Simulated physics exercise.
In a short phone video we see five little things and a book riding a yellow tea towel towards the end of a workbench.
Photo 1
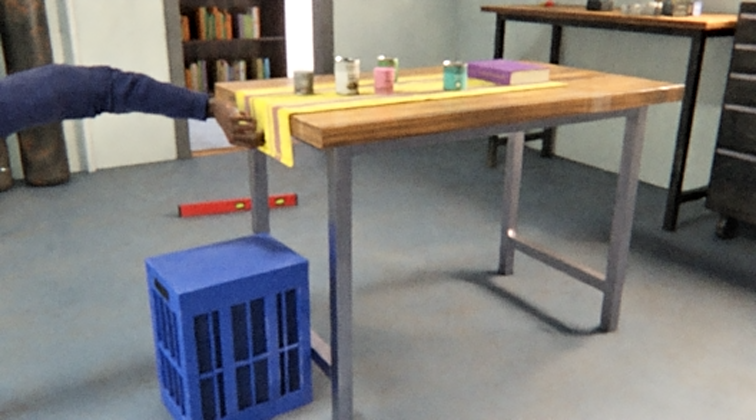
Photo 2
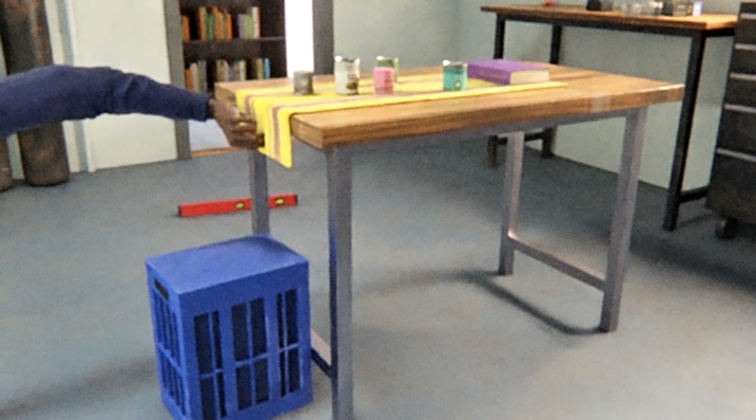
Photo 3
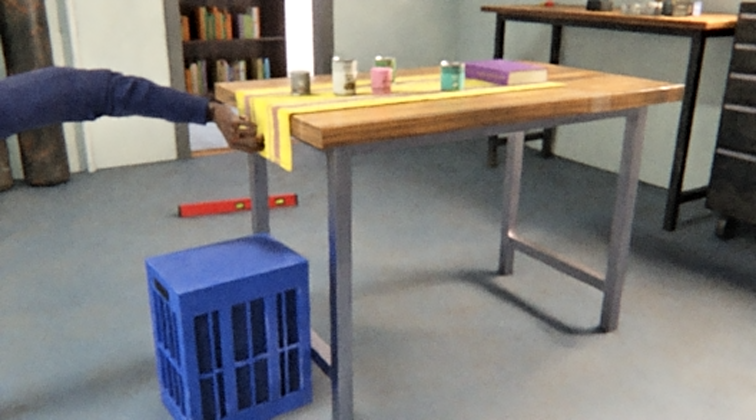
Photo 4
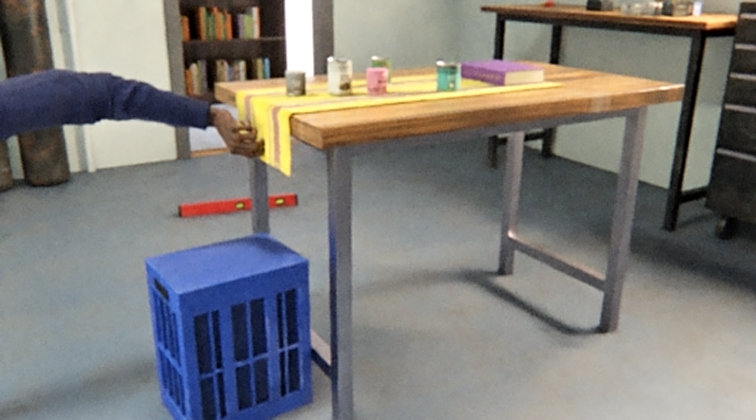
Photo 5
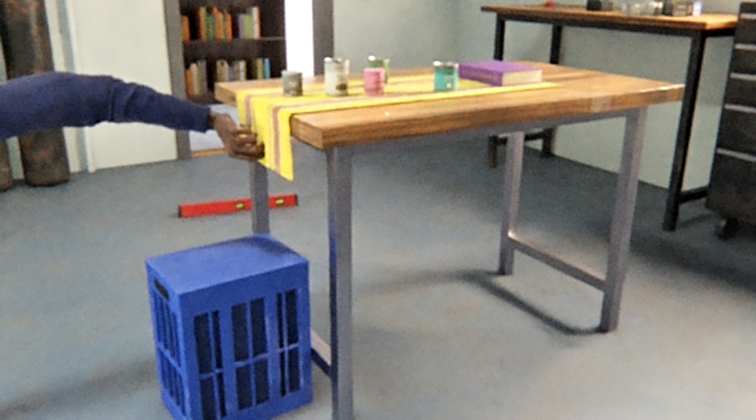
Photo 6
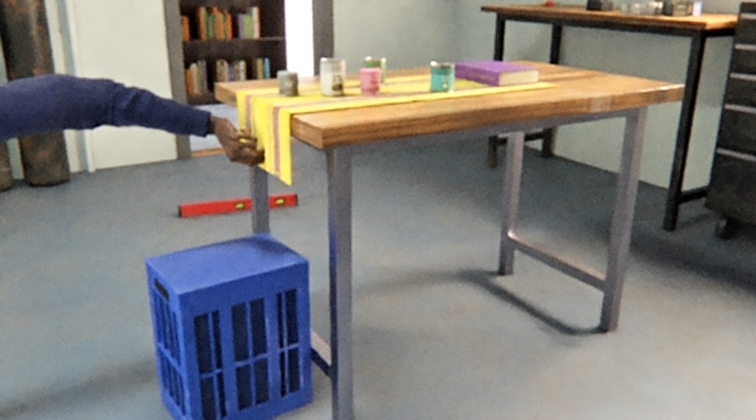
Yellow cloth creeping left over a workbench edge as a hand draws it, carrying small pots and a purple book slightly along.
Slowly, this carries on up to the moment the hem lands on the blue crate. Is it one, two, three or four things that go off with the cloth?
Two go off with it.
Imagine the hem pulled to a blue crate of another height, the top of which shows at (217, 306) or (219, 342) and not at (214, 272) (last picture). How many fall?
The tally is 3 and 4.
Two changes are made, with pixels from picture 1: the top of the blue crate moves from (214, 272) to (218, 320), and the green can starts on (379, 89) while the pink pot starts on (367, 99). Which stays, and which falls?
In the end the green can is no longer on top and the pink pot is no longer on top.
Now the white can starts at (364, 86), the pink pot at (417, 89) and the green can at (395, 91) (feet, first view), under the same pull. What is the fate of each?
The white can ends up still aboard; the pink pot ends up still aboard; the green can ends up still aboard.
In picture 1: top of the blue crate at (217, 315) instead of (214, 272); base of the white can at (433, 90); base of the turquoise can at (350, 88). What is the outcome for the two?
Result: White can still there, turquoise can gone.
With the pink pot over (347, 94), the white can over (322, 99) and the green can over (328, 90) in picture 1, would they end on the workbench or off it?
Record - pink pot lost; white can lost; green can lost.
Soon after, hem near (264, 204); grey pot gone.
Then, hem on the crate; grey pot and white can gone.
At rest, hem on the crate; grey pot and white can gone. The workbench loses two.
